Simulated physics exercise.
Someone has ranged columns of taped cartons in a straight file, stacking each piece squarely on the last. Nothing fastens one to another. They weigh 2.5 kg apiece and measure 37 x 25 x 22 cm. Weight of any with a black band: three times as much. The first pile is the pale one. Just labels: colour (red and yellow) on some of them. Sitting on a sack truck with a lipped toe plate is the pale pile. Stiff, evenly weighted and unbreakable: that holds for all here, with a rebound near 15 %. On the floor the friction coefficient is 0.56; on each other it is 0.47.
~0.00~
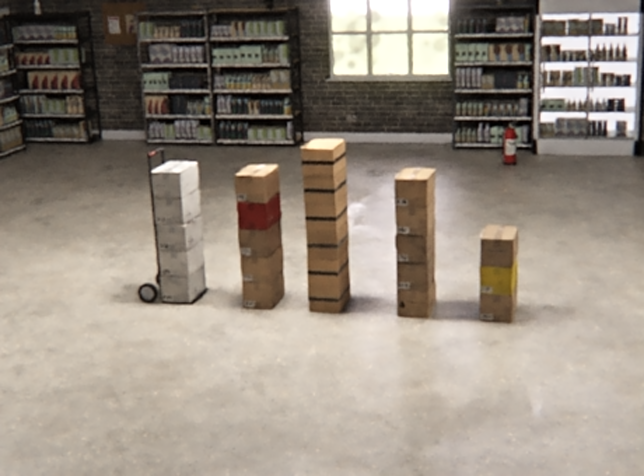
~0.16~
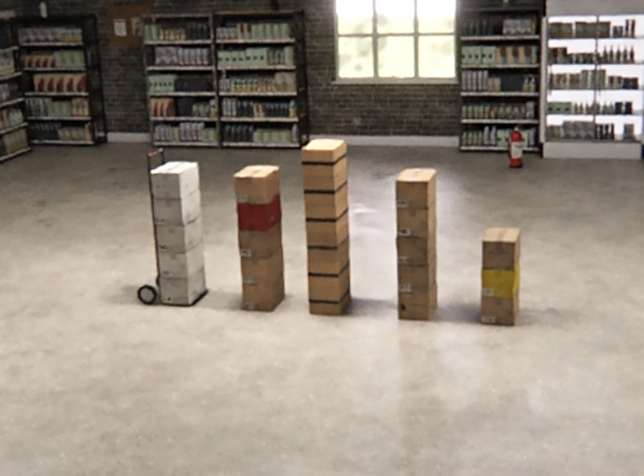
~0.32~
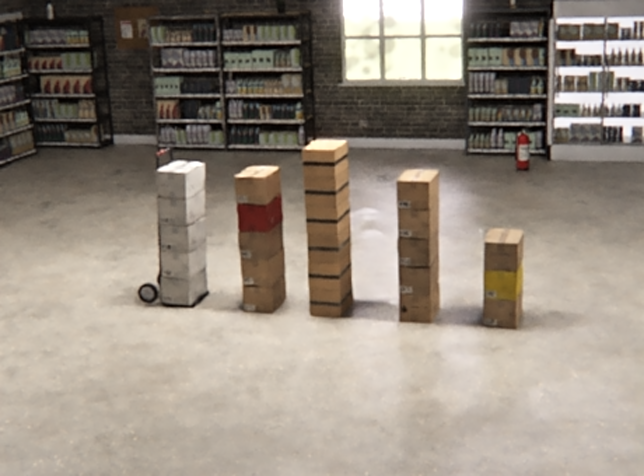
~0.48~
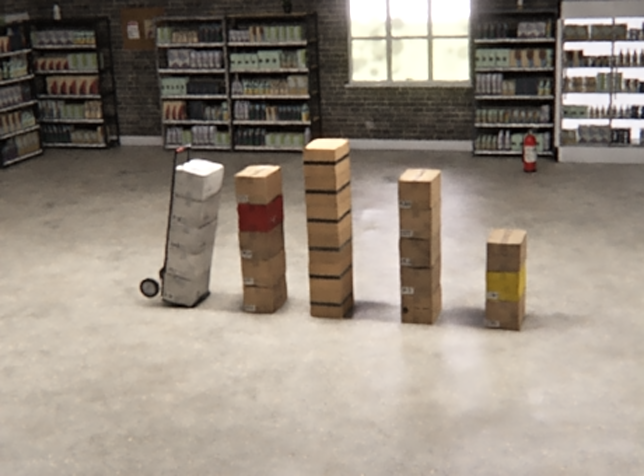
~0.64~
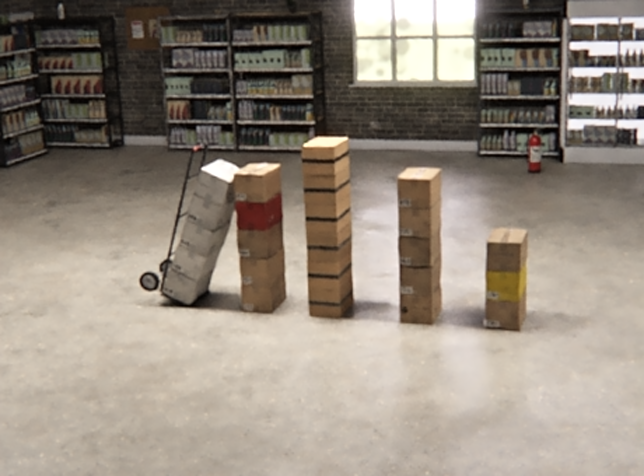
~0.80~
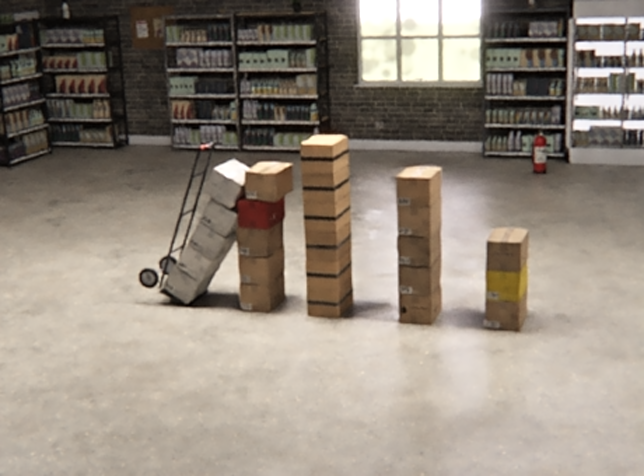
To begin with, five separate stacks of cartons stand upright in a row on a warehouse floor, the pale one at the left on a sack truck. The truck then tilts to the right, its stack leaning against the neighbouring brown pile with the red carton and nudging that pile's upper cartons slightly rightward.
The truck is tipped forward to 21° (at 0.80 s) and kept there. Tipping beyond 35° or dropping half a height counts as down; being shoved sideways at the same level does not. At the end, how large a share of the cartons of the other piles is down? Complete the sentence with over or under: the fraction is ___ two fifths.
The fraction is under two fifths.
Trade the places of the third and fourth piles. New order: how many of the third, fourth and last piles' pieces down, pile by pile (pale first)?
Down tally in the new order: Third = 5, fourth = 6, last = 3.
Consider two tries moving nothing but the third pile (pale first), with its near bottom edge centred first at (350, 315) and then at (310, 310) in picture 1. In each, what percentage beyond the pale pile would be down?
About 100 and 0 per cent.
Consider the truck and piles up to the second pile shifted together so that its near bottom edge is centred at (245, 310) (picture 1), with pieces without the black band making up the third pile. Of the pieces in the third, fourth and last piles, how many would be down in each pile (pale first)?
Result: Third pile 6, fourth pile 4, last pile 3.
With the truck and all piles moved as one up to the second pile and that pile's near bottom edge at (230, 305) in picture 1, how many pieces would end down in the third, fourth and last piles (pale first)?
That would give third 6, fourth 5 and last 3.
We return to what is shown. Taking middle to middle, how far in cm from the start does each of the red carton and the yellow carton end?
Moved: Red 30, yellow 0.
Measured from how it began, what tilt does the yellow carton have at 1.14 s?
Measured against how it began, the tilt is near 0 degrees.
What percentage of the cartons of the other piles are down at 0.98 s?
By then 0 %.
After 0.86 s, 0 of the pale pile down; none of the 19 other cartons down, 3 disturbed; red carton shifted 6 cm.
After 0.98 s, 3 of the pale pile down; none of the 19 other cartons down, 5 disturbed; red carton leaning 8°.
After 1.14 s, 3 of the pale pile down; none of the 19 other cartons down, 5 disturbed; red carton leaning 14°.
After 1.34 s, 5 of the pale pile down; none of the 19 other cartons down, 6 disturbed; red carton leaning 14°.
At rest (1.9 s), 5 of the pale pile down; none of the 19 other cartons down, 5 disturbed; red carton leaning 12°; yellow carton unmoved. That is 0 per cent. As the last picture would show them, middles, red carton near (294, 213), yellow carton near (507, 279).
